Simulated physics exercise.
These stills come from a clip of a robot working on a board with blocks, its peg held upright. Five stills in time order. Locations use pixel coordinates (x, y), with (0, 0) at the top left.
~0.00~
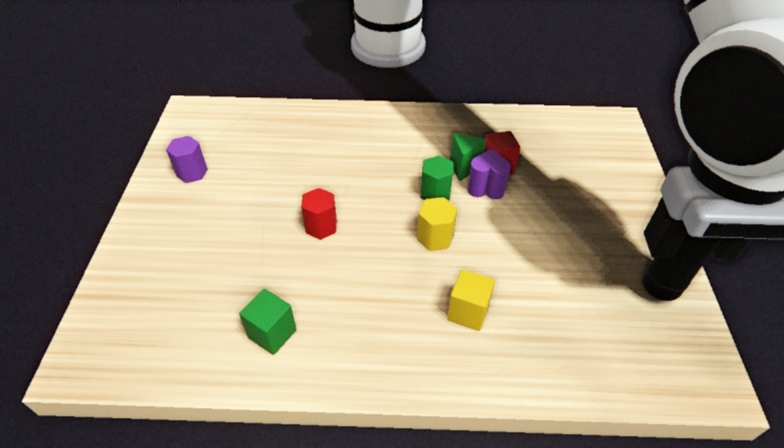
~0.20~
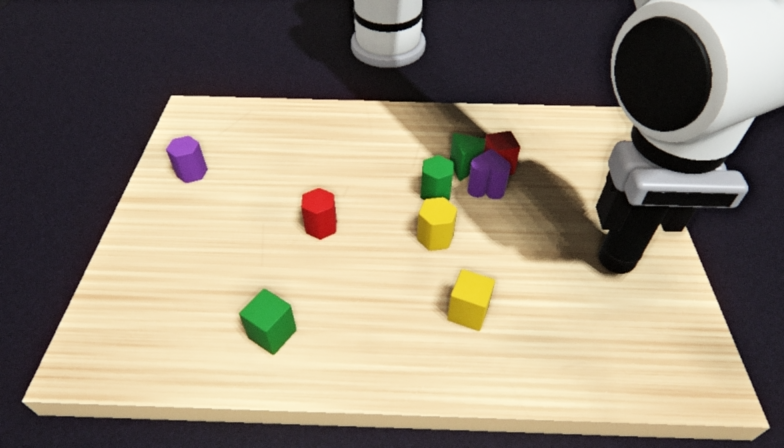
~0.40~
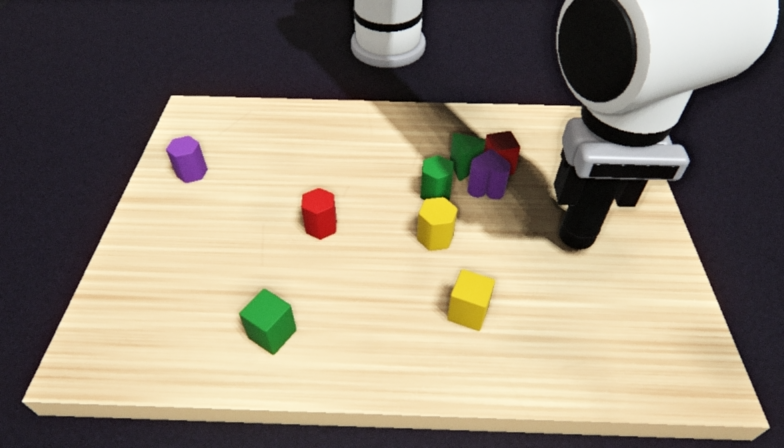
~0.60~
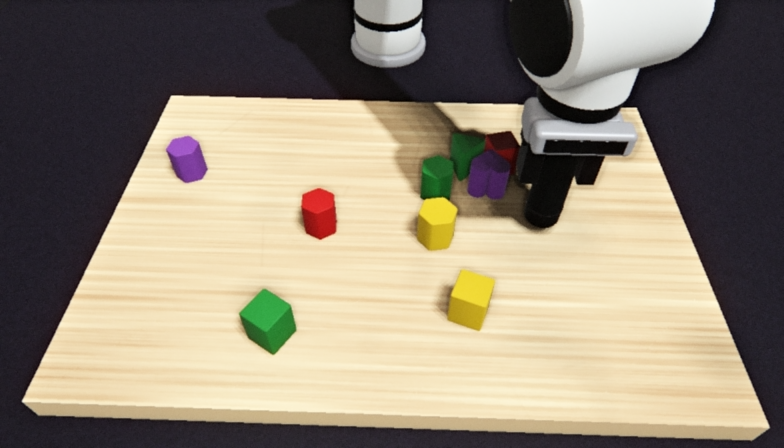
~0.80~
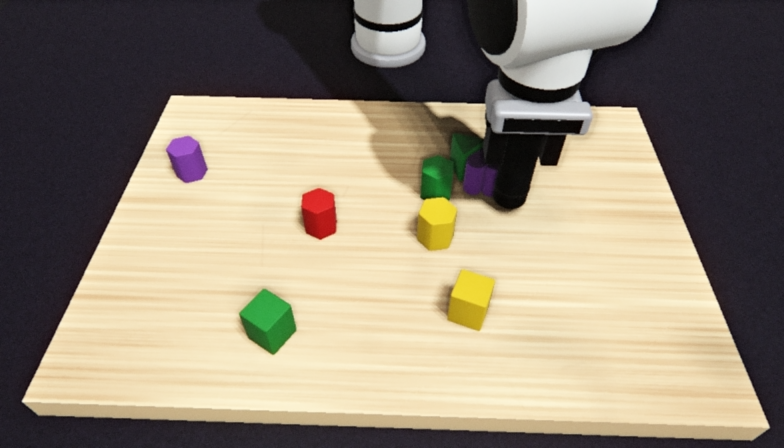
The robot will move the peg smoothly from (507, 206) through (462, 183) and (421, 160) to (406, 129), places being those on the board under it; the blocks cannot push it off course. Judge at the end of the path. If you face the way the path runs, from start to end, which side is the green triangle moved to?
Seen from start to end, it moves right.
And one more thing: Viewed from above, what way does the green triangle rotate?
Clockwise.
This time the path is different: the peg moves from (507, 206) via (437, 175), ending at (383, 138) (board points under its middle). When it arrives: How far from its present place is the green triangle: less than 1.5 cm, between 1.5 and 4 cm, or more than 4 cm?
Overall it shifts more than 4 cm.
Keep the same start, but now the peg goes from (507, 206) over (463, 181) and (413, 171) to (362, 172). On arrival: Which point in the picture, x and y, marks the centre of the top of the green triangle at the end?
It should be at about (433, 108).
The first path, step by step. One third of the way, peg at (462, 175); green triangle at (442, 119), turned 30° clockwise; purple heart-shaped block at (446, 134), turned 20° clockwise.
Two thirds of the way, peg at (421, 151); green hexagonal block at (430, 166), turned 30° anticlockwise; green triangle at (435, 100), turned 75° clockwise; purple heart-shaped block at (420, 110), turned 70° clockwise.
At the end, peg at (406, 122); green hexagonal block at (430, 166), turned 30° anticlockwise; green triangle at (442, 91), turned 135° clockwise; purple heart-shaped block at (419, 86), turned 130° clockwise; red square in place.
